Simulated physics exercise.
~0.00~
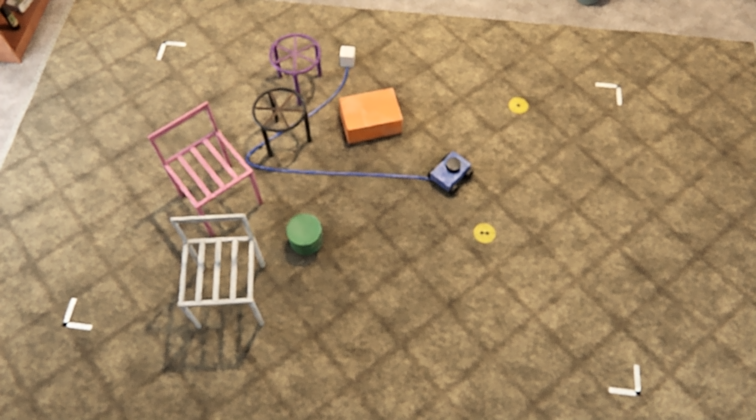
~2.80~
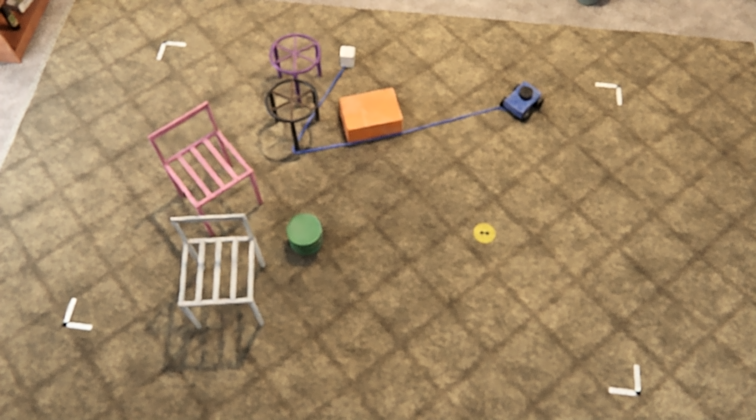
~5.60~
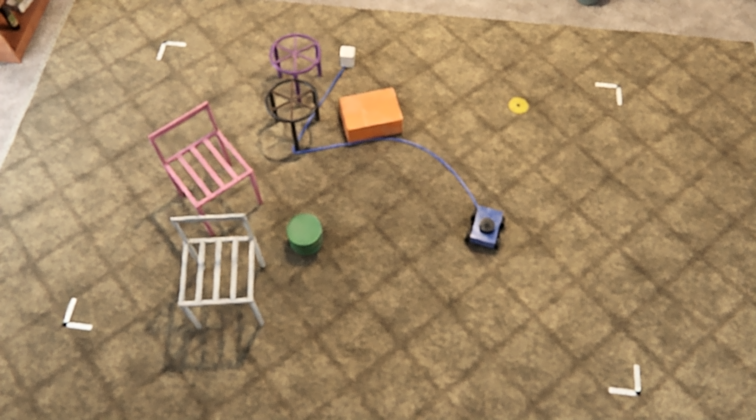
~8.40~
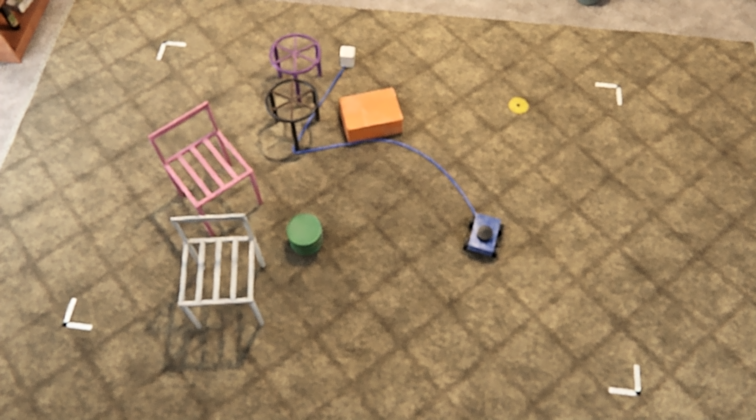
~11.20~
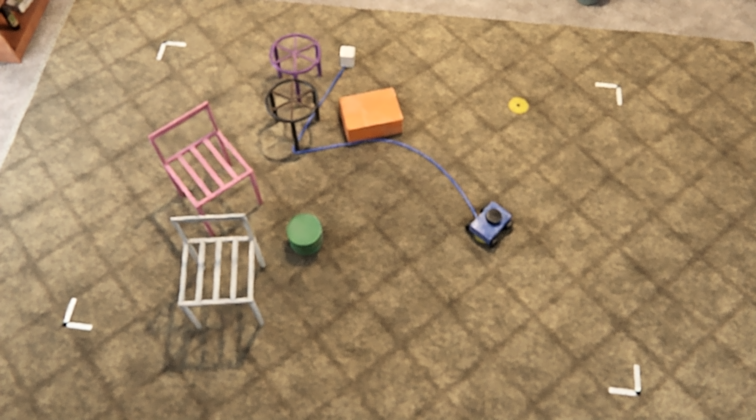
On a patterned floor, a small blue cart trailing a cord shifts a black stool, visits two yellow marks, and stops.
